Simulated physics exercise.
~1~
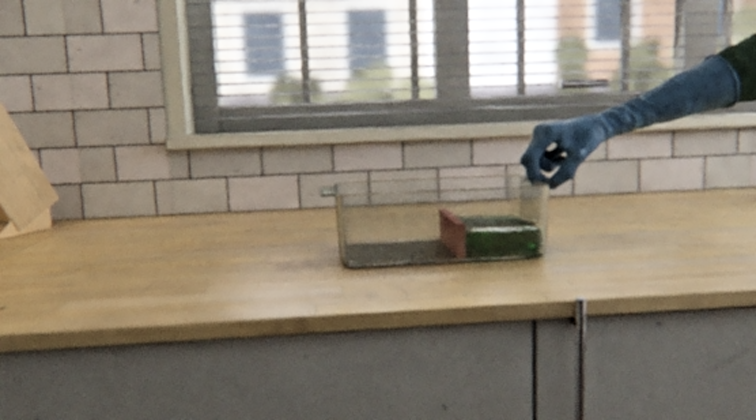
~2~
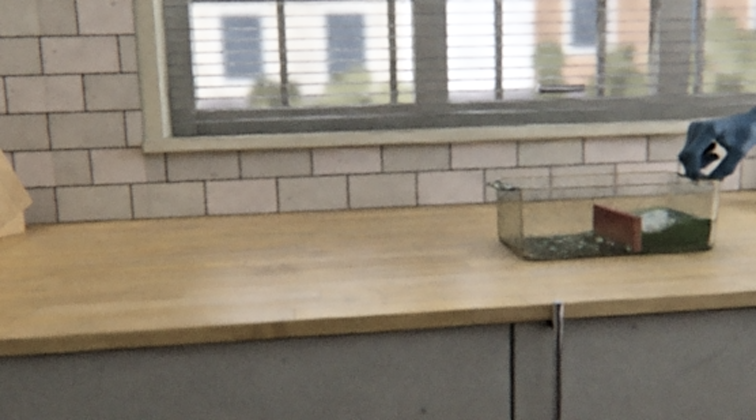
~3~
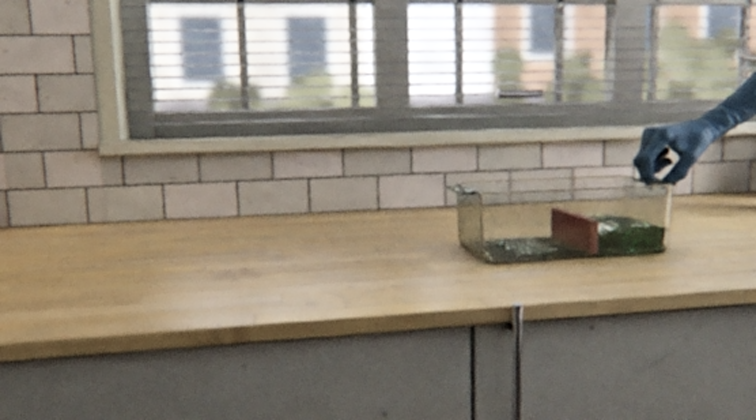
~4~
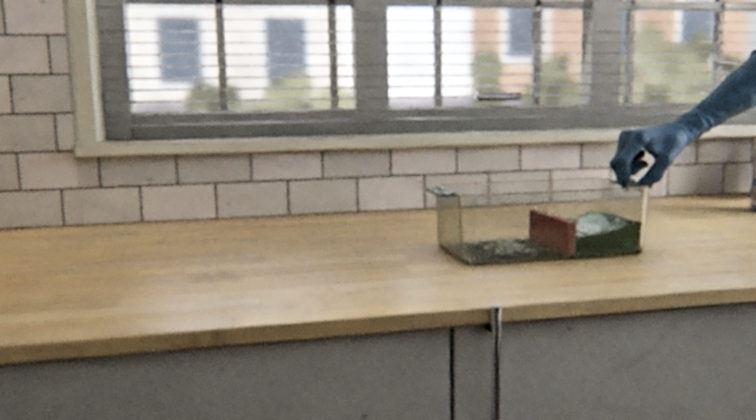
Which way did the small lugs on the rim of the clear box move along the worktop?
They moved to the right, along with the box as the gloved hand pulled it.
